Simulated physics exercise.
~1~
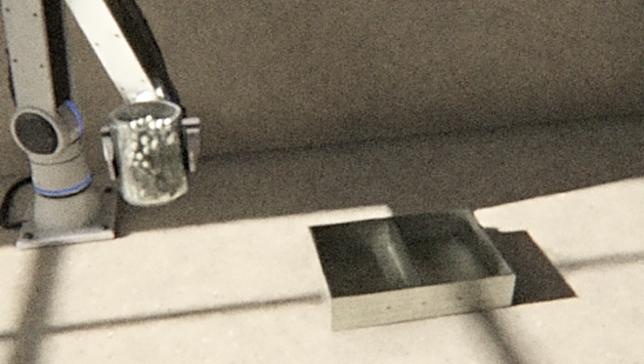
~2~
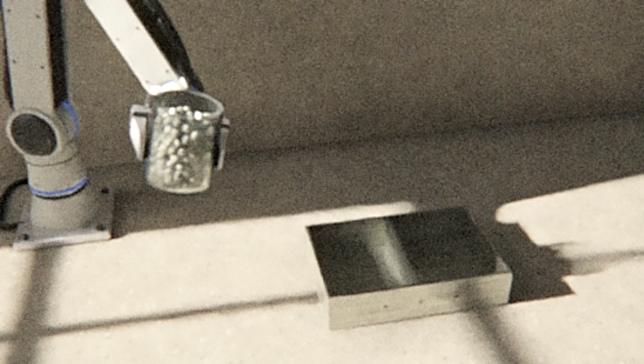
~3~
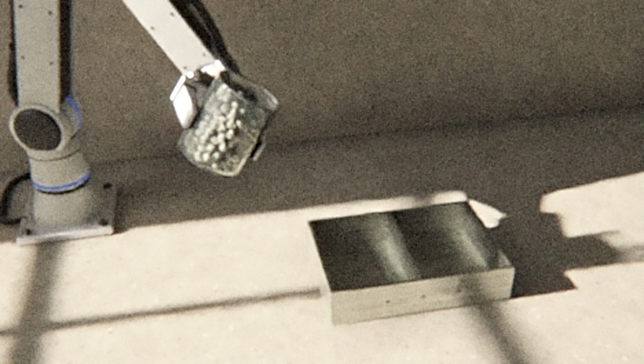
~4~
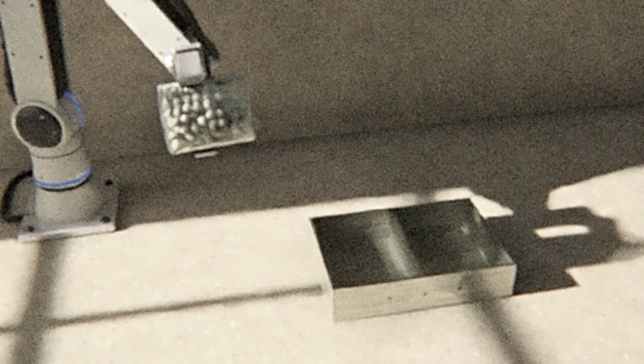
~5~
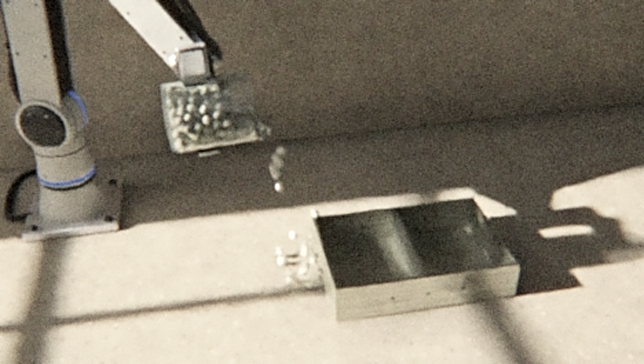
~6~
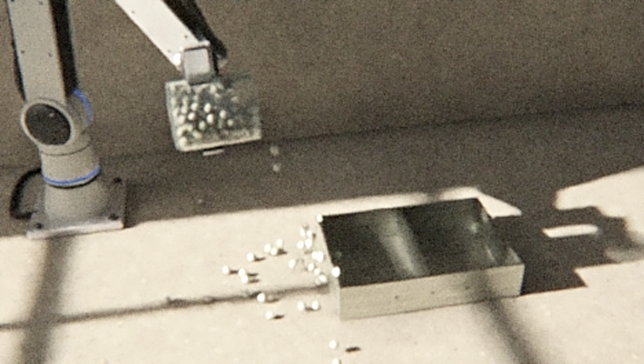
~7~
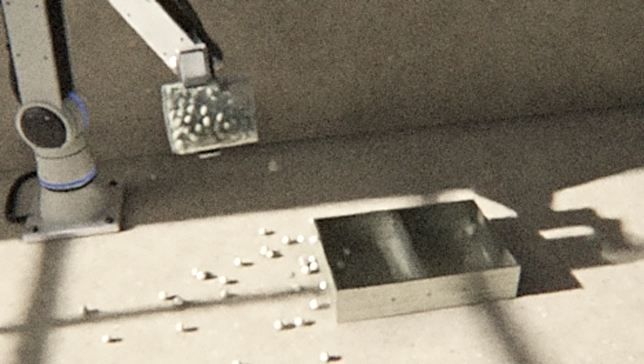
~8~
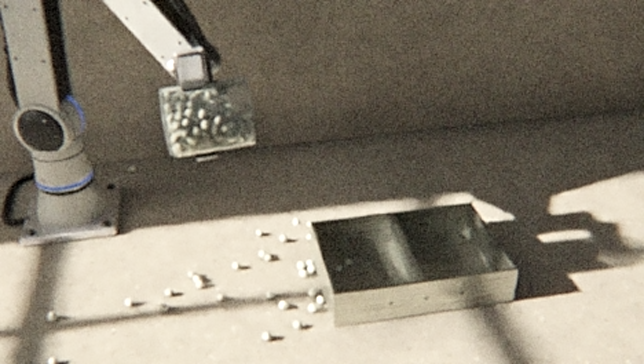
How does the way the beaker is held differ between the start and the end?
At the start the robot arm holds the beaker upright, and at the end it holds the beaker tipped over on its side.
On a sunlit surface, a robot arm tips a beaker and spills some beads beside a metal box.
